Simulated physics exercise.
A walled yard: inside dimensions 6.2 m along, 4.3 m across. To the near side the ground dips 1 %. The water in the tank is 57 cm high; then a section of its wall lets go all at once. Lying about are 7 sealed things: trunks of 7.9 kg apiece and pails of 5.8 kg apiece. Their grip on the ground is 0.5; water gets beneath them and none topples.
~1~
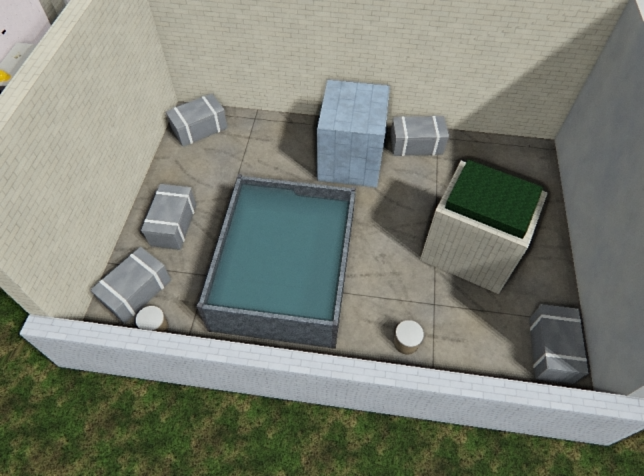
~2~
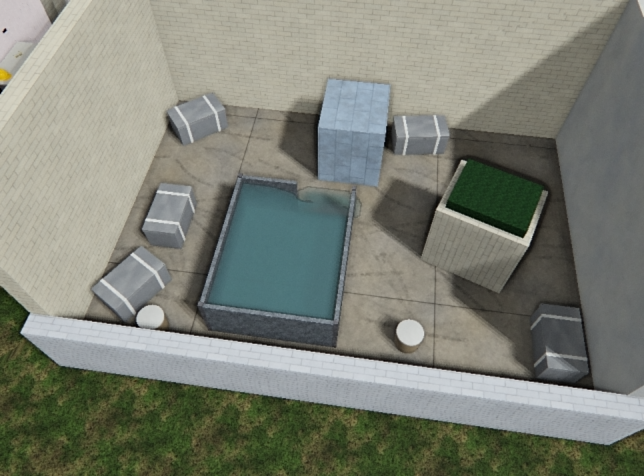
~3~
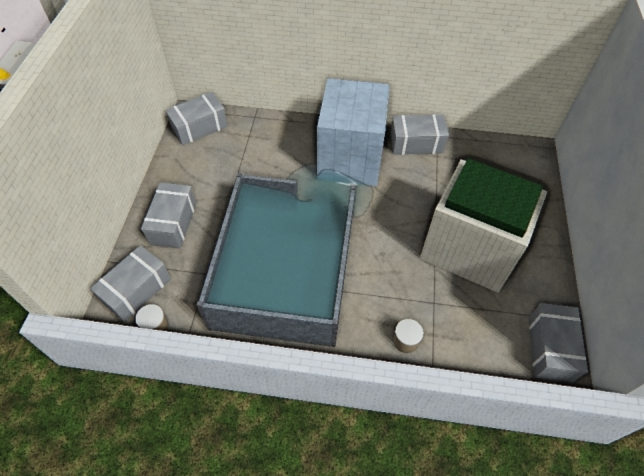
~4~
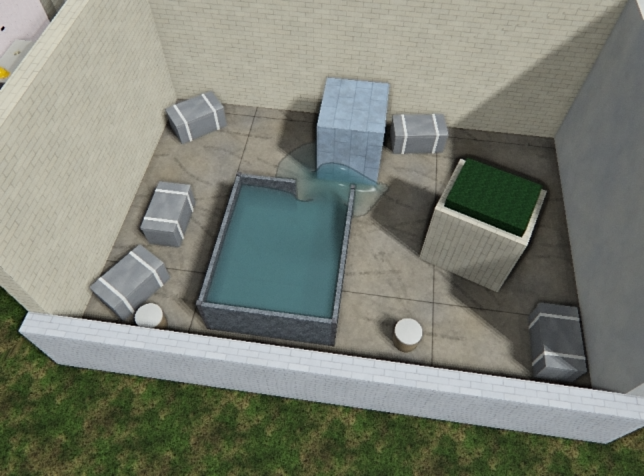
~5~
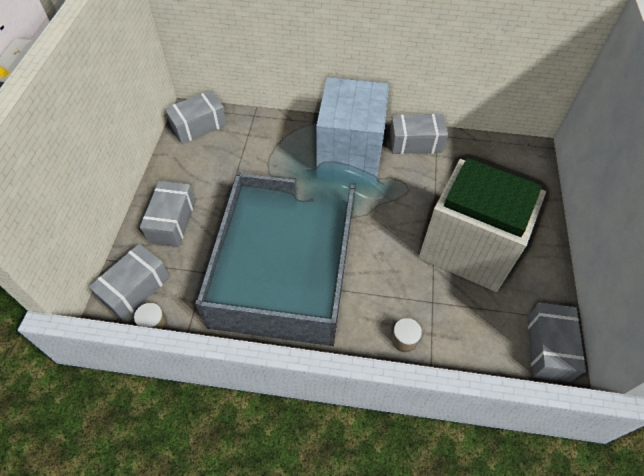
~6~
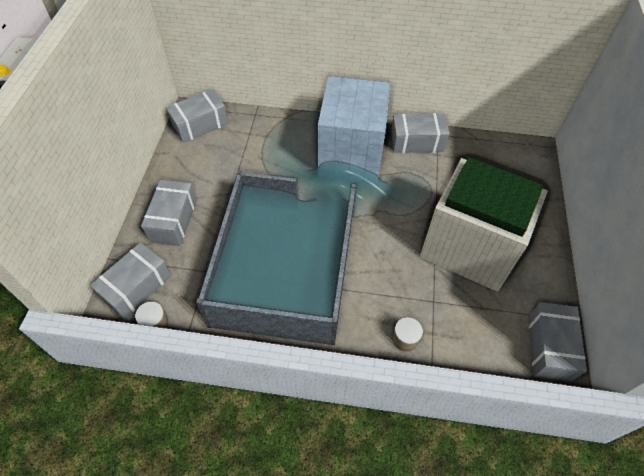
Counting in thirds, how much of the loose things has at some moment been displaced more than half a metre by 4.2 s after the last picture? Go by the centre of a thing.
It falls short of a third.
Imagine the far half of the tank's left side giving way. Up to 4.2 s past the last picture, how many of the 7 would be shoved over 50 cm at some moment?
4.
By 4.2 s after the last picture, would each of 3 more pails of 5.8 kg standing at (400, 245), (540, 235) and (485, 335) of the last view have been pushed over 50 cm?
So it's gets above, then stays below, then stays below.
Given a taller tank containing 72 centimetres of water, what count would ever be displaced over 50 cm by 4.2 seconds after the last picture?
Then 3 of them.
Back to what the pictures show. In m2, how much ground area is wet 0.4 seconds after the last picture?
About 8.0 m2.
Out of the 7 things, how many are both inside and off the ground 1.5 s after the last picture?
My tally comes to 1.
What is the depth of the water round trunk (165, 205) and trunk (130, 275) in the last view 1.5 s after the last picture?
1 and 0 cm.
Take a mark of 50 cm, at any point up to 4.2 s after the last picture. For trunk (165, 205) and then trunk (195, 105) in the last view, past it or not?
Well, one then the other: A bigger shift, then a bigger shift.
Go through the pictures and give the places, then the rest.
The first picture shows a trunk at (167, 208), on the bottom; a trunk at (195, 110), on the bottom; water covers 2.8 m2; 0 of 7 have shifted.
The second picture shows a trunk at (168, 207) rests on the ground; a trunk at (196, 110) rests on the ground; 3.2 m2 under water; 0 of 7 have shifted.
The third picture shows a trunk at (167, 207) rests on the ground; a trunk at (195, 109), on the bottom; 3.6 m2 under water; 0 of 7 have shifted.
The fourth picture shows a trunk at (166, 206), on the bottom; a trunk at (194, 108), on the bottom; water covers 4.0 m2; 0 of 7 have shifted.
The fifth picture shows a trunk at (166, 205) rests on the ground; a trunk at (194, 107) rests on the ground; water covers 4.5 m2; 0 of 7 have shifted.
The sixth picture shows a trunk at (167, 204) rests on the ground; a trunk at (195, 106) rests on the ground; 5.2 m2 under water; 0 of 7 have shifted.
Then, 0.4 s after the last picture 0 of 7 are over 50 cm from their spots; 0 afloat.
Then, 1.5 s after the last picture 0 of 7 are over 50 cm from their spots; 1 afloat.
Then, 2.8 s after the last picture 1 of 7 are over 50 cm from their spots; 1 afloat.
Then, 4.2 s after the last picture 2 of 7 are over 50 cm from their spots, and 2 have been at some point; 5 afloat.
